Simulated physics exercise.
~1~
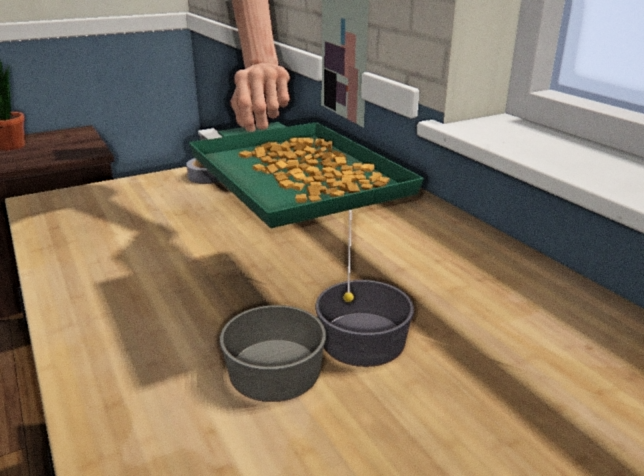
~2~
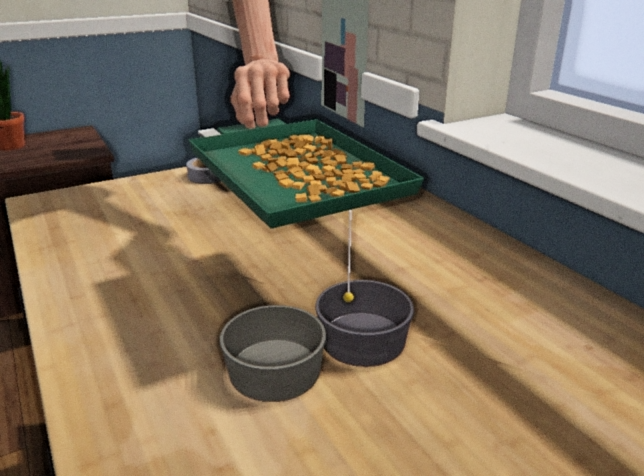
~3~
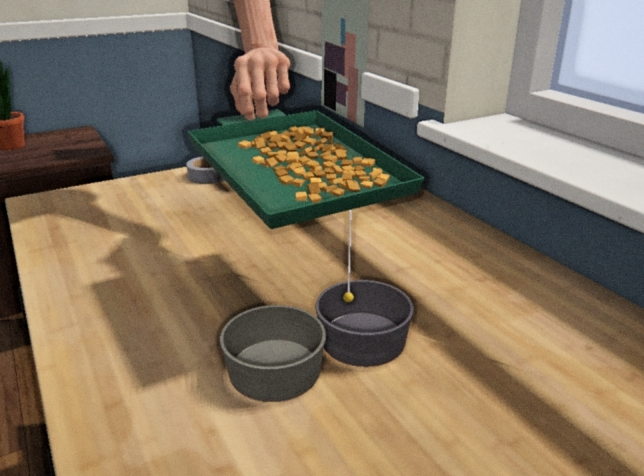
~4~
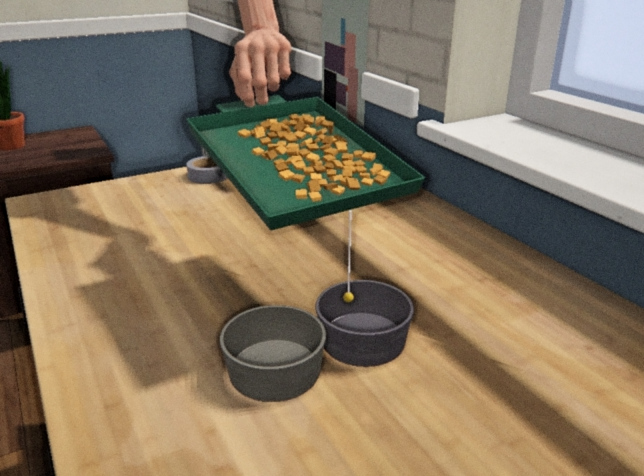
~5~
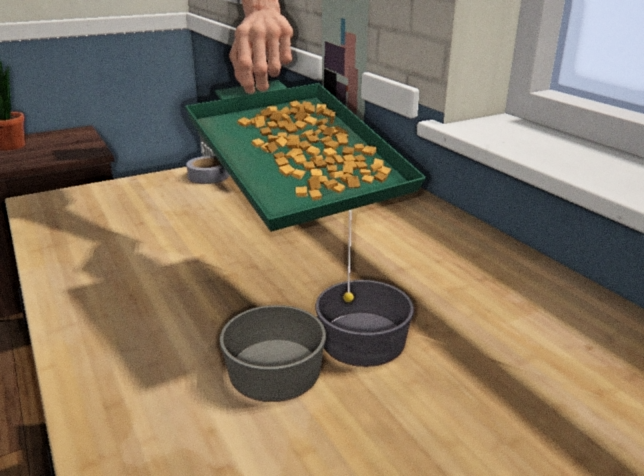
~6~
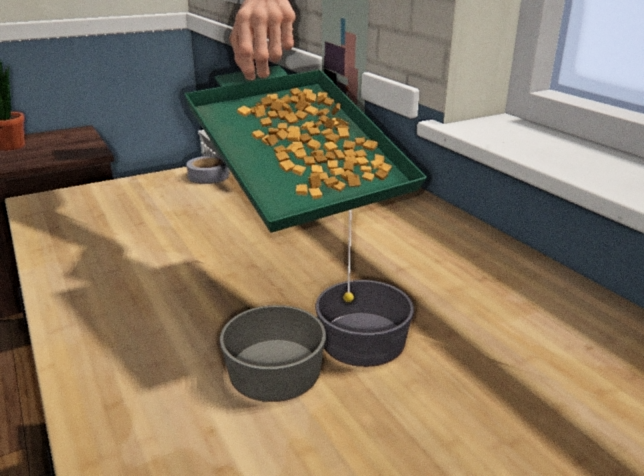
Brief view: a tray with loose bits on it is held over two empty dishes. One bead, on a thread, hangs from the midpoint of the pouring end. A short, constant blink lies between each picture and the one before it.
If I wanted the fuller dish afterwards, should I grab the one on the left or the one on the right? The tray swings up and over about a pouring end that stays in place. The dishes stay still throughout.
Grab the left one.
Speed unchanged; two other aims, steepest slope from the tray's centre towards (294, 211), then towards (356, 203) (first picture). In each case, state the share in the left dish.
For the first it's near 80 %, for the second near 0 %.
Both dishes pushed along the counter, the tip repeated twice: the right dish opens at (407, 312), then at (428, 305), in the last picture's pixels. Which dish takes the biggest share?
The left-placed dish first, the left-placed dish second.
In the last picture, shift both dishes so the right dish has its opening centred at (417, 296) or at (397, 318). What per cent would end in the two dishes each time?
In order: 50 per cent and 90 per cent.
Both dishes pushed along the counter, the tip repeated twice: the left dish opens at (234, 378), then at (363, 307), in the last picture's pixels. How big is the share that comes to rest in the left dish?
You'd get 0 in a hundred the first time and 20 in a hundred the second.
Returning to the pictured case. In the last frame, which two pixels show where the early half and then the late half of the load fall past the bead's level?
First close to (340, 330), next close to (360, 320).
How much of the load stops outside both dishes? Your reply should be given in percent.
Near 60 in a hundred.
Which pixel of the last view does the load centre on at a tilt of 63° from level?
Near (339, 187).
Soon after the last picture, tray tipped steeply; nearly all on the tray; a stray few in the air.
A little later, tray tipped past a quarter turn; most on the tray; a stray few in the left dish; a stray few in the right dish; a small part outside both; a stray few in the air.
Later still, tray tipped past a quarter turn; about a quarter in the left dish; a small part in the right dish; about half outside both.
At rest, tray tipped past a quarter turn; about a quarter in the left dish; a small part in the right dish; about half outside both.
